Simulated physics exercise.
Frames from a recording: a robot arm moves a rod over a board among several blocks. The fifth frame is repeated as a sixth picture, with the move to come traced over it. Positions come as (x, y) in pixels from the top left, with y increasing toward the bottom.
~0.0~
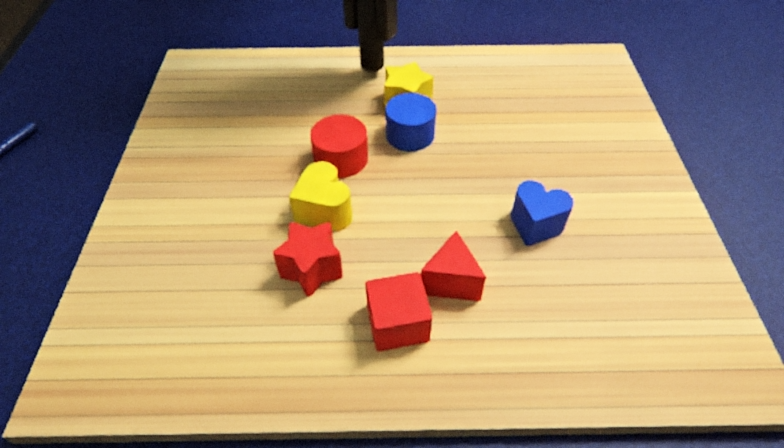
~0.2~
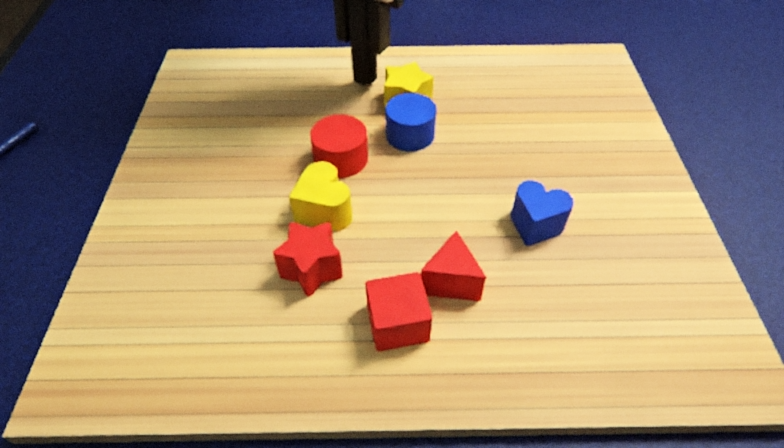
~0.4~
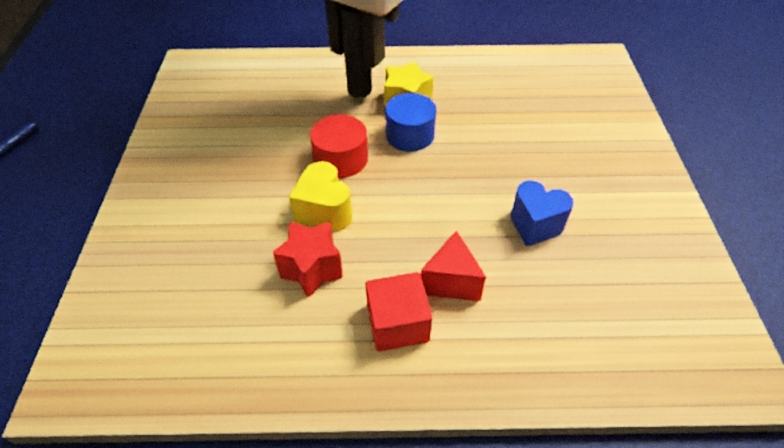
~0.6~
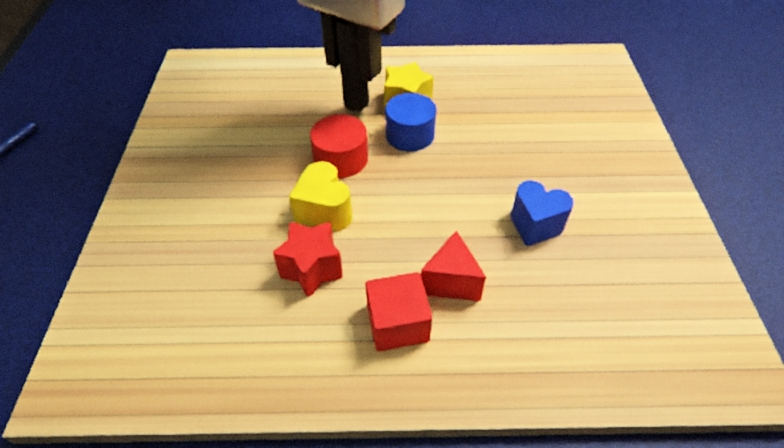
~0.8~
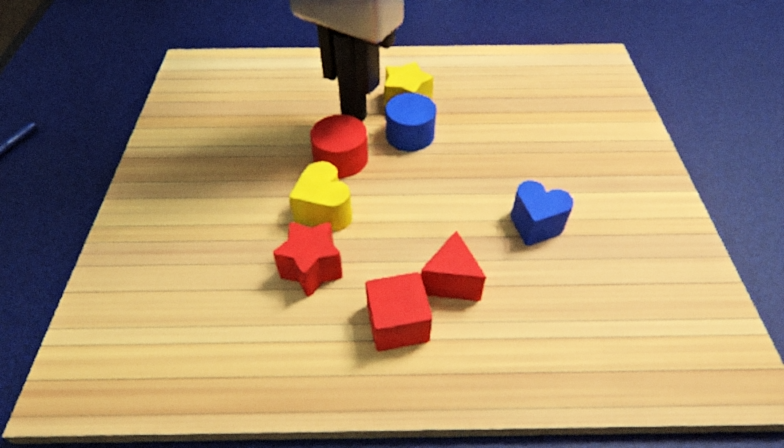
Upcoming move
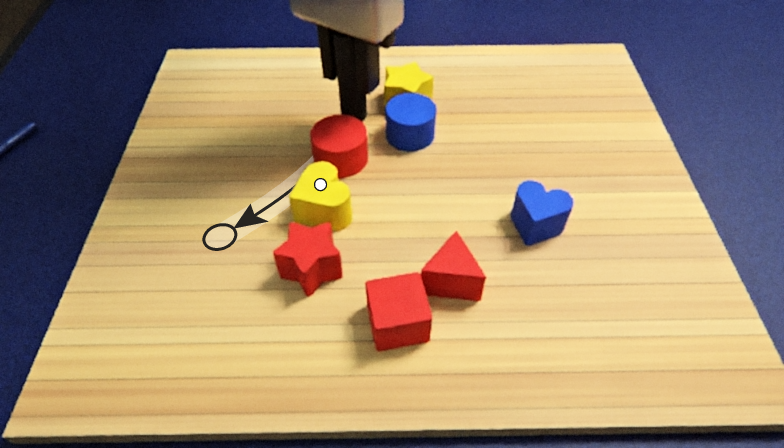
The clip opens on a light wooden board holding red, yellow and blue blocks, with a dark rod near its far edge beside a yellow star. The rod moves a short way toward the viewer, drifting slightly left until it is just behind the red round block, while every block stays still.
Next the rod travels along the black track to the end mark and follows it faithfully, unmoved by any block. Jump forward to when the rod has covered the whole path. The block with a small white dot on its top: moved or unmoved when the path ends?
Shifted out of place.
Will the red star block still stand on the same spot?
I expect not.
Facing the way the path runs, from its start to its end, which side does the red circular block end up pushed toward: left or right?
It goes left.
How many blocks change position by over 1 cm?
Three or more get moved.
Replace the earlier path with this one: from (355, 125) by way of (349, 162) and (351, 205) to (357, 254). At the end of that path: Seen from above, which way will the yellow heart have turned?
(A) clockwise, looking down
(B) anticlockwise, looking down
B.
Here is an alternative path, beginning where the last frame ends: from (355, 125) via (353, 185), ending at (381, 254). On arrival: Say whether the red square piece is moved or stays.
Put simply, it stays right there.
The line goes from (355, 125) through (302, 181) to (220, 237); the dot is on the yellow heart.
What follows on the original path. One third of the way, rod at (322, 155); red star block at (307, 256); yellow heart at (316, 214), turned 15° anticlockwise; red circular block at (318, 166).
Two thirds of the way, rod at (276, 193); red star block at (308, 288), turned 15° clockwise; yellow heart at (328, 242); red circular block at (302, 197).
At the end, rod at (217, 230); red star block at (308, 288), turned 15° clockwise; yellow heart at (328, 242); red circular block at (302, 197); blue circular block unmoved.
